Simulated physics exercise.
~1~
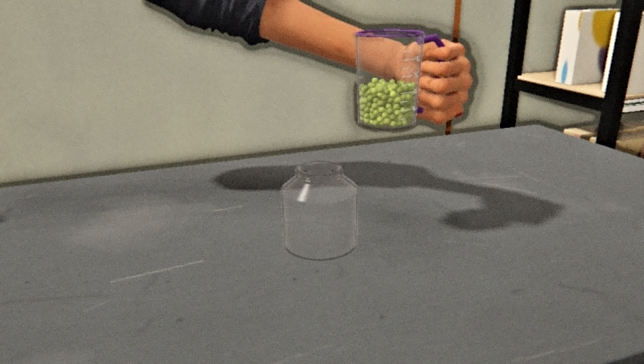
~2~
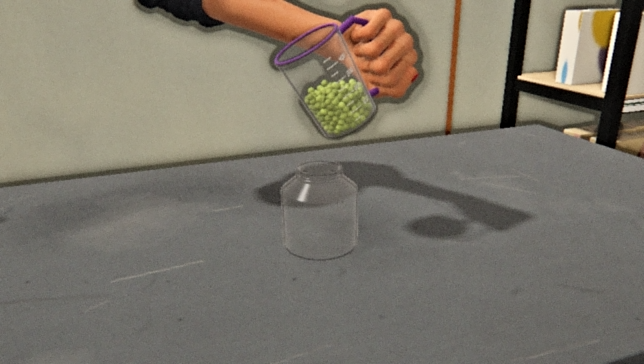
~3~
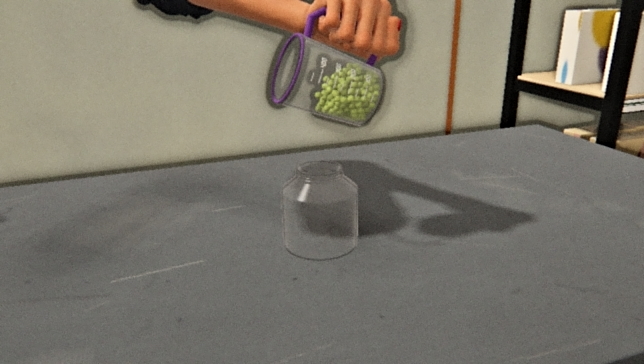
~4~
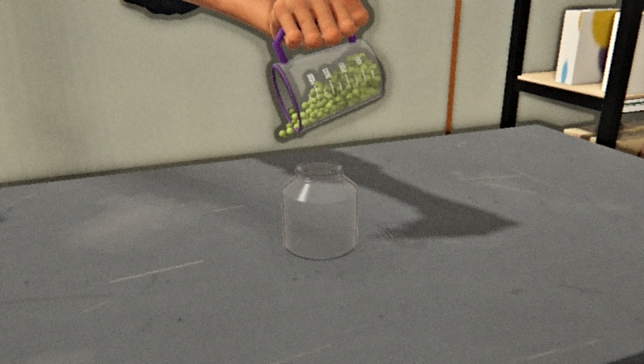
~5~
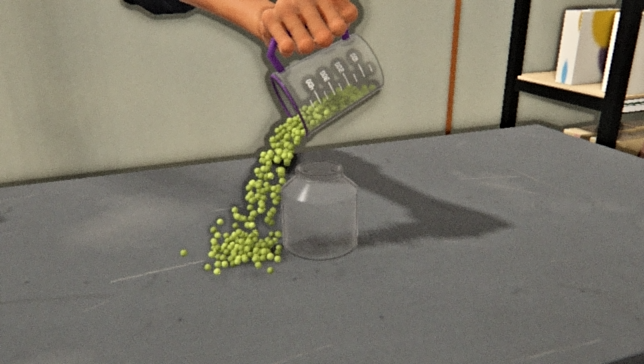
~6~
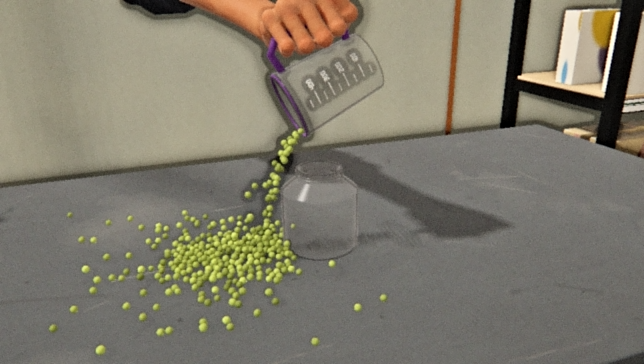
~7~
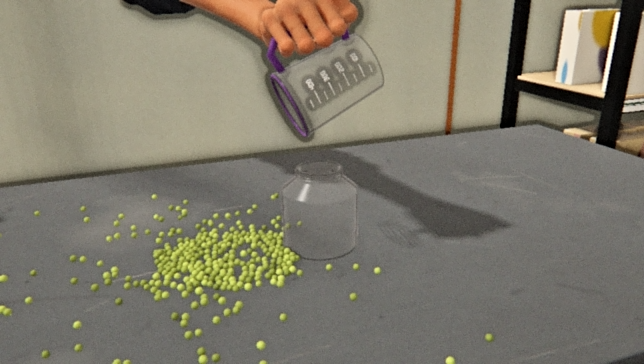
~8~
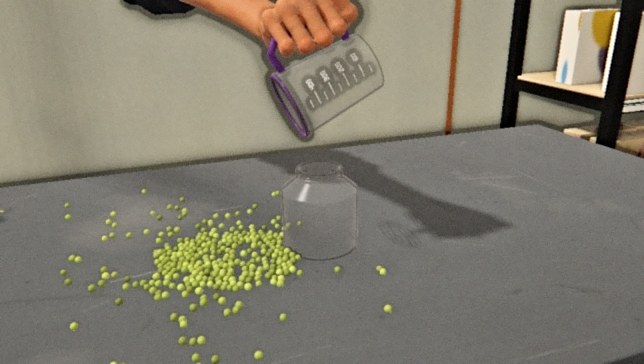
Green peas pour from a hand-tilted clear cup, miss the jar and scatter across the table.
